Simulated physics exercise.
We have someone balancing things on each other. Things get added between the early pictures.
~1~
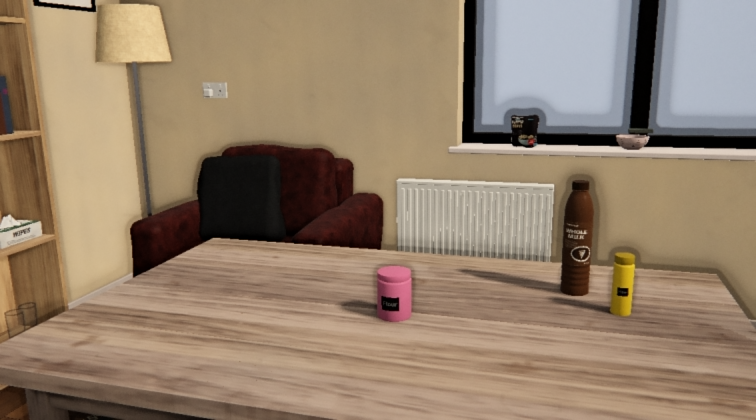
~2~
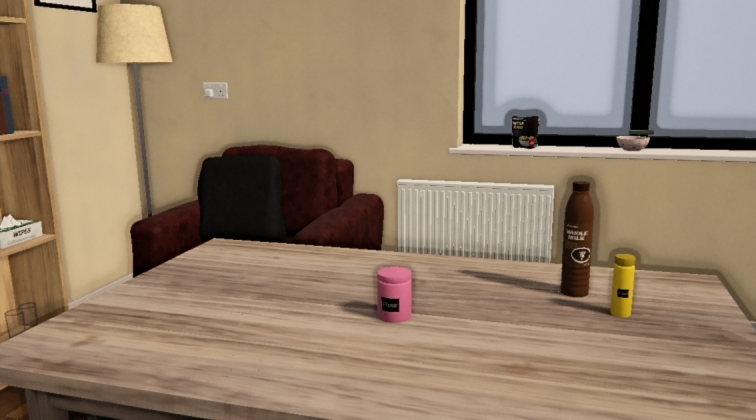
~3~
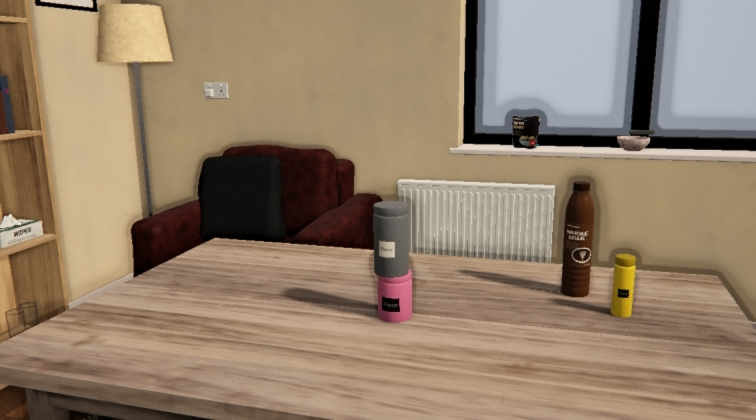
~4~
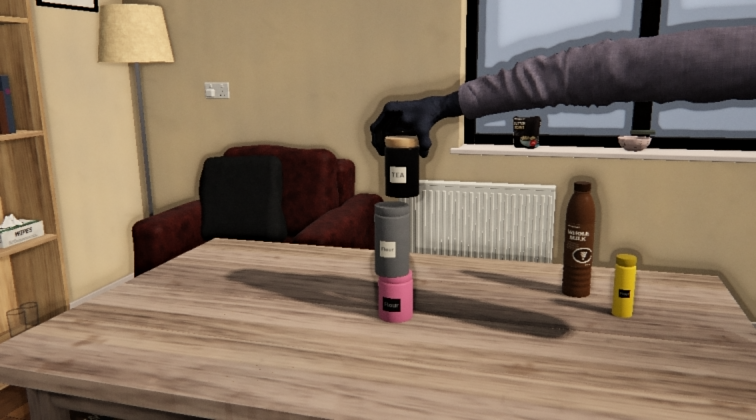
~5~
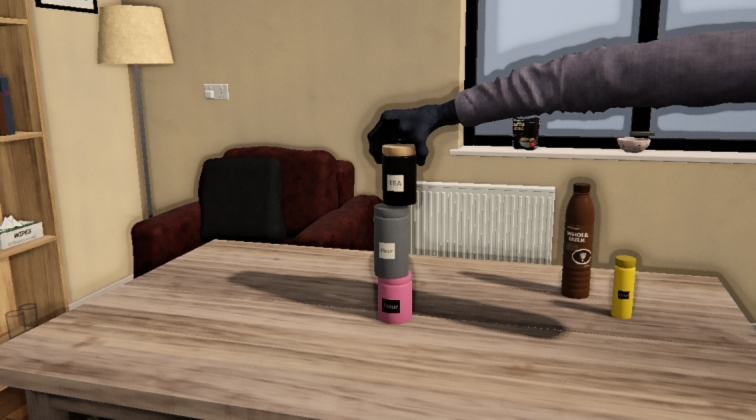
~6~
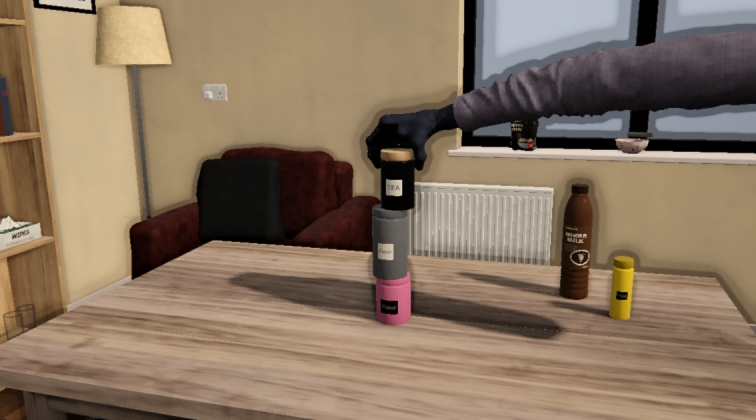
A grey jar appears on the pink one, then a gloved hand sets a black jar on top.
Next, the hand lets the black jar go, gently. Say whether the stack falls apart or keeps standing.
Firm.
Then, 0.70 s past the last view, nothing moves.
Then, 1.70 s past the last view, black jar resting near (398, 179).
Finally, all 5 still in place. Final places as the last picture's camera would see them, black jar near (398, 179). The pile keeps its balance.
